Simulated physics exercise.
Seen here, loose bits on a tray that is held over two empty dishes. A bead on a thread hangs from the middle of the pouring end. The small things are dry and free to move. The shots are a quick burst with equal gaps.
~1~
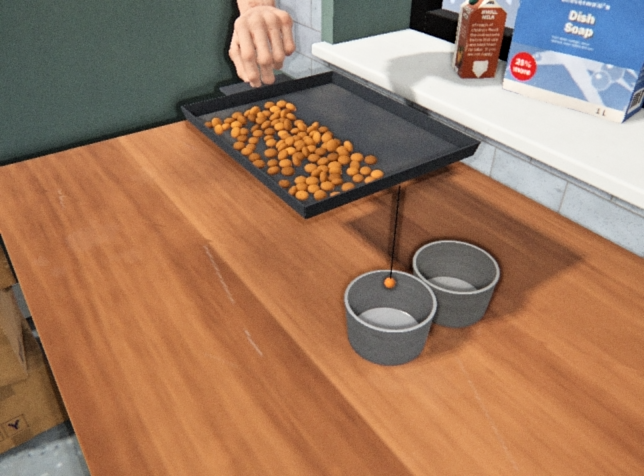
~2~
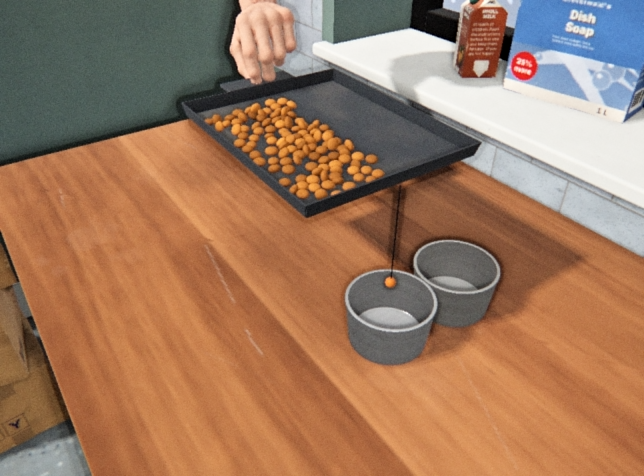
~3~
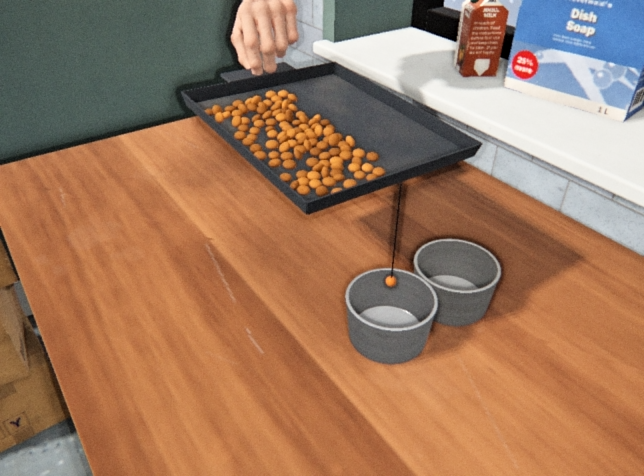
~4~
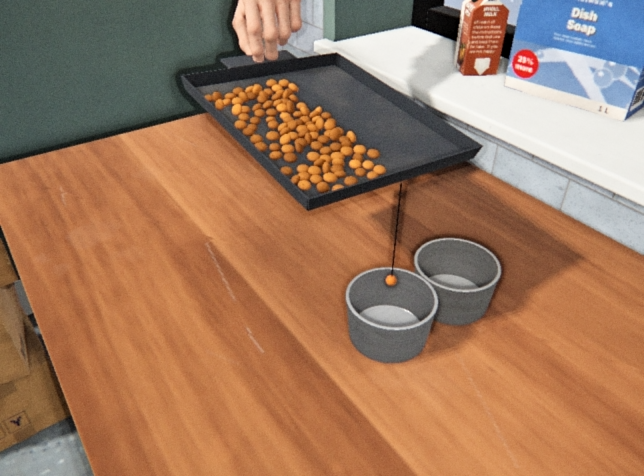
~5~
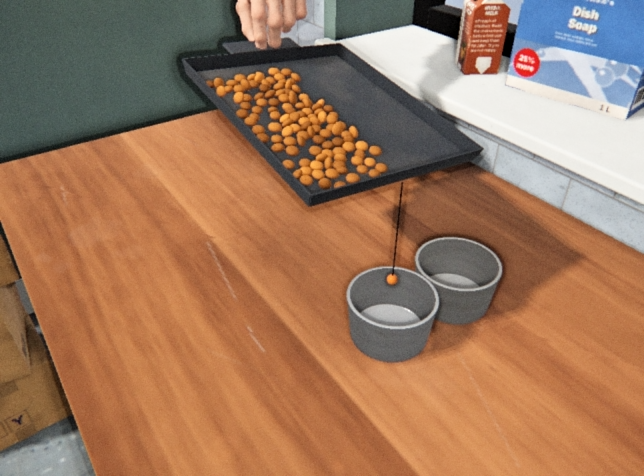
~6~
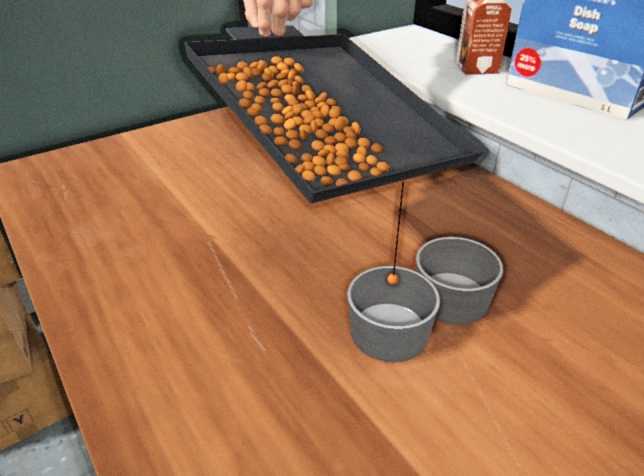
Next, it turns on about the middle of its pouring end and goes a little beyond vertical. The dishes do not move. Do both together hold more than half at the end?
The two hold over half of the load.
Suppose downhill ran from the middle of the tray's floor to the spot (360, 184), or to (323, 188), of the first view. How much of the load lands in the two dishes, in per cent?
In turn 10 and 0 in a hundred.
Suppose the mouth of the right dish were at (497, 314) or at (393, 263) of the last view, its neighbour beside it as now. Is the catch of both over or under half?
First the smaller part, then the smaller part.
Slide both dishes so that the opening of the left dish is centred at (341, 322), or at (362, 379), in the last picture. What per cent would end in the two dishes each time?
Near 20 % and 0 %.
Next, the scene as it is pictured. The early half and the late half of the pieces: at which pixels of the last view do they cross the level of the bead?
First near (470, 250), later near (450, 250).
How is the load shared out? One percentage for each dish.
Left dish near 0 in a hundred; right dish near 90.
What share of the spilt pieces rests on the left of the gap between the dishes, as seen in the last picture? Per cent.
Roughly 10 in a hundred.
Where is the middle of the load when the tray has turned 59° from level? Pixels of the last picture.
Roughly at (436, 157).
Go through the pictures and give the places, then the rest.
The first picture shows corners of the pouring end (306, 203) and (475, 141), level; middle of the load (300, 145), bits of cat kibble; left dish (418, 341); right dish (483, 303); bead on its thread (390, 283).
The second picture shows corners of the pouring end (307, 202) and (476, 141), level; middle of the load (301, 143).
The third picture shows corners of the pouring end (308, 199) and (477, 142), tipped barely, lowest at the right corner; middle of the load (302, 137).
The fourth picture shows corners of the pouring end (309, 195) and (478, 145), tipped a little, lowest at the right corner; middle of the load (303, 130).
The fifth picture shows corners of the pouring end (312, 192) and (479, 147), tipped a little, lowest at the right corner; middle of the load (305, 122).
The sixth picture shows corners of the pouring end (315, 189) and (479, 150), tipped clearly, lowest at the right corner; middle of the load (307, 115); left dish (421, 337); right dish (487, 300).
Just after the last frame, tray tipped steeply; the larger part on the tray; just a few in the right dish; about a tenth in the air.
A moment on, tray tipped right over; about a tenth on the tray; just a few in the left dish; roughly two thirds in the right dish; about a tenth outside both; about a tenth in the air.
Further on, tray tipped past a quarter turn; just a few in the left dish; the larger part in the right dish; about a tenth outside both.
When it is over, tray tipped past a quarter turn; just a few in the left dish; the larger part in the right dish; about a tenth outside both.
